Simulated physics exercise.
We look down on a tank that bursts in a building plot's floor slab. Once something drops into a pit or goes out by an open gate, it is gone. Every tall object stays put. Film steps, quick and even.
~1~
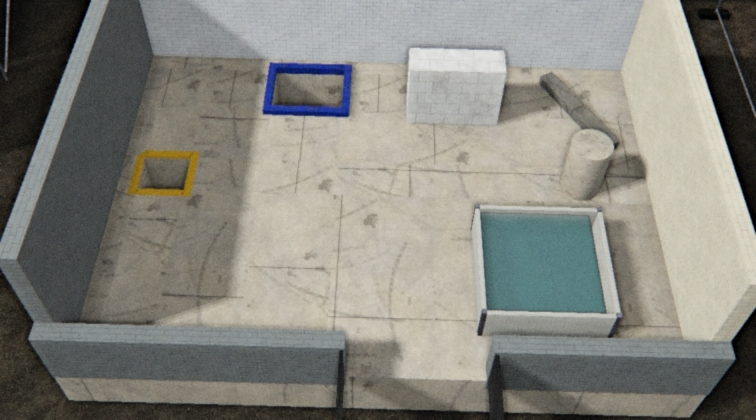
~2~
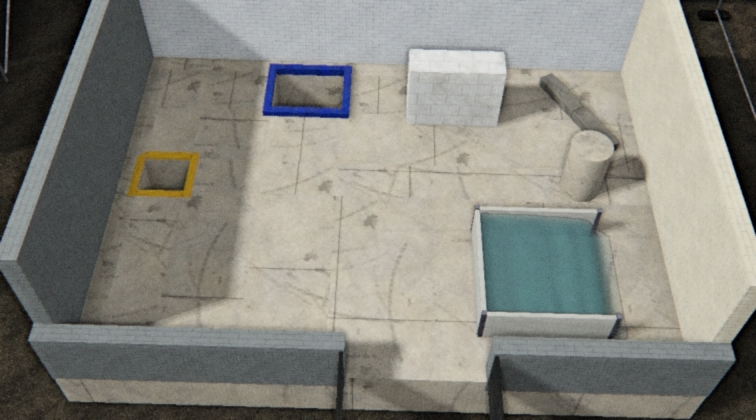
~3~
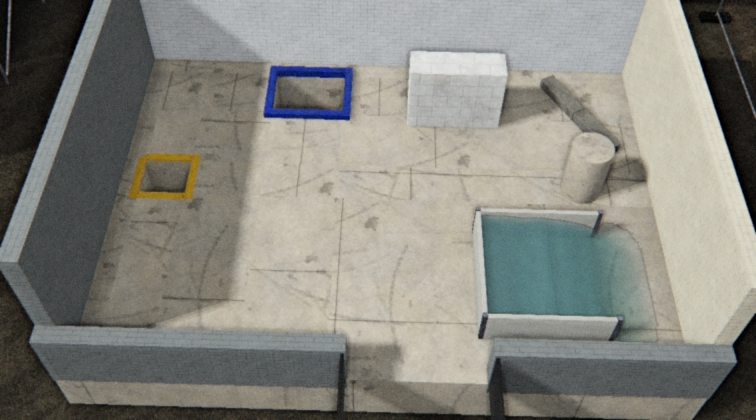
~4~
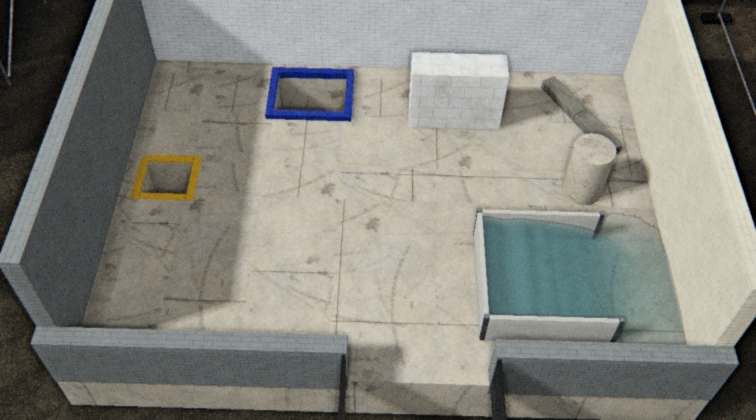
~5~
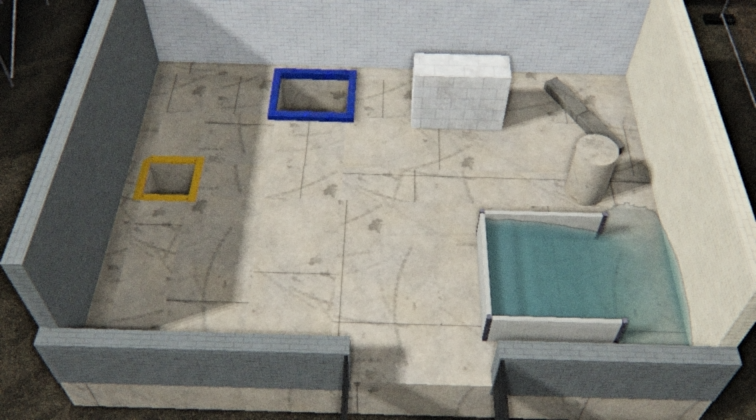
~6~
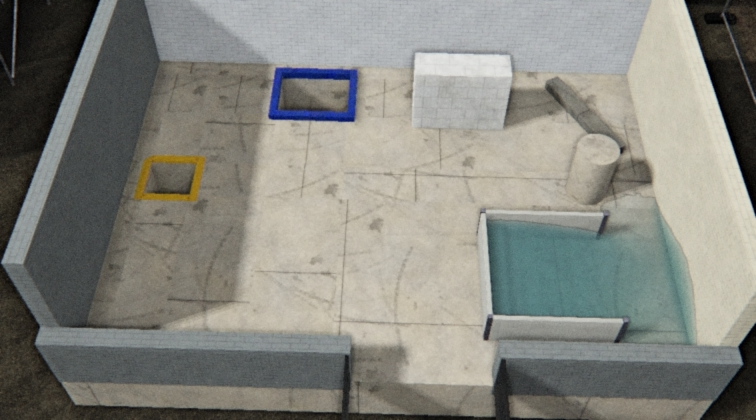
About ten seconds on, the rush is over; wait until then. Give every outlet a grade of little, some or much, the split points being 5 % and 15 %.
Grades: Gate - some; blue pit - little; yellow pit - little.
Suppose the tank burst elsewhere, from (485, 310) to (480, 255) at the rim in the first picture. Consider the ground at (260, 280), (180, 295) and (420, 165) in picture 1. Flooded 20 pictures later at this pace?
First spot submerged, second spot submerged, third spot spared.
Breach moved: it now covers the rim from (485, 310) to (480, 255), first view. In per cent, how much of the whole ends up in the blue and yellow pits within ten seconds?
Blue 0 %, yellow 15 %.
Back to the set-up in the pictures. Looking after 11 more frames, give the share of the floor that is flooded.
I reckon around 15 %.
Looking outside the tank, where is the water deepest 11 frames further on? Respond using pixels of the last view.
That spot is close to (679, 374).
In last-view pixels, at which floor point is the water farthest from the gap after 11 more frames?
About at (624, 77).
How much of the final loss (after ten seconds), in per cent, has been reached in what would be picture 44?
65 per cent.
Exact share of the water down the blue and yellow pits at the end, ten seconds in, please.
Roughly 0 %, then roughly 0 %.
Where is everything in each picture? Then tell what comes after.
Still water in the water tank at (544, 262), in the first frame.
Water pours out at (599, 279) and has run to a hidden place, in the second frame.
The front is at (613, 229), out from the gap at (600, 281), in the third frame.
The front is at (652, 232), out from the gap at (602, 283), in the fourth frame.
The front is at a hidden place, out from the gap at (604, 284), in the fifth frame.
Water pours out at (605, 283) and has run to (657, 203), in the sixth frame.
A moment on, water covers 10 % of the floor; the gate 0 %, the blue pit 0 %, the yellow pit 0 %.
Next, water covers 15 % of the floor; the gate 0 %, the blue pit 0 %, the yellow pit 0 %.
Then, water covers 35 % of the floor; the gate 2 %, the blue pit 0 %, the yellow pit 0 %.
Later, water covers 45 % of the floor; the gate 5 %, the blue pit 0 %, the yellow pit 0 %.
In the end, water covers 70 % of the floor; the gate 7 %, the blue pit 0 %, the yellow pit 0 %.
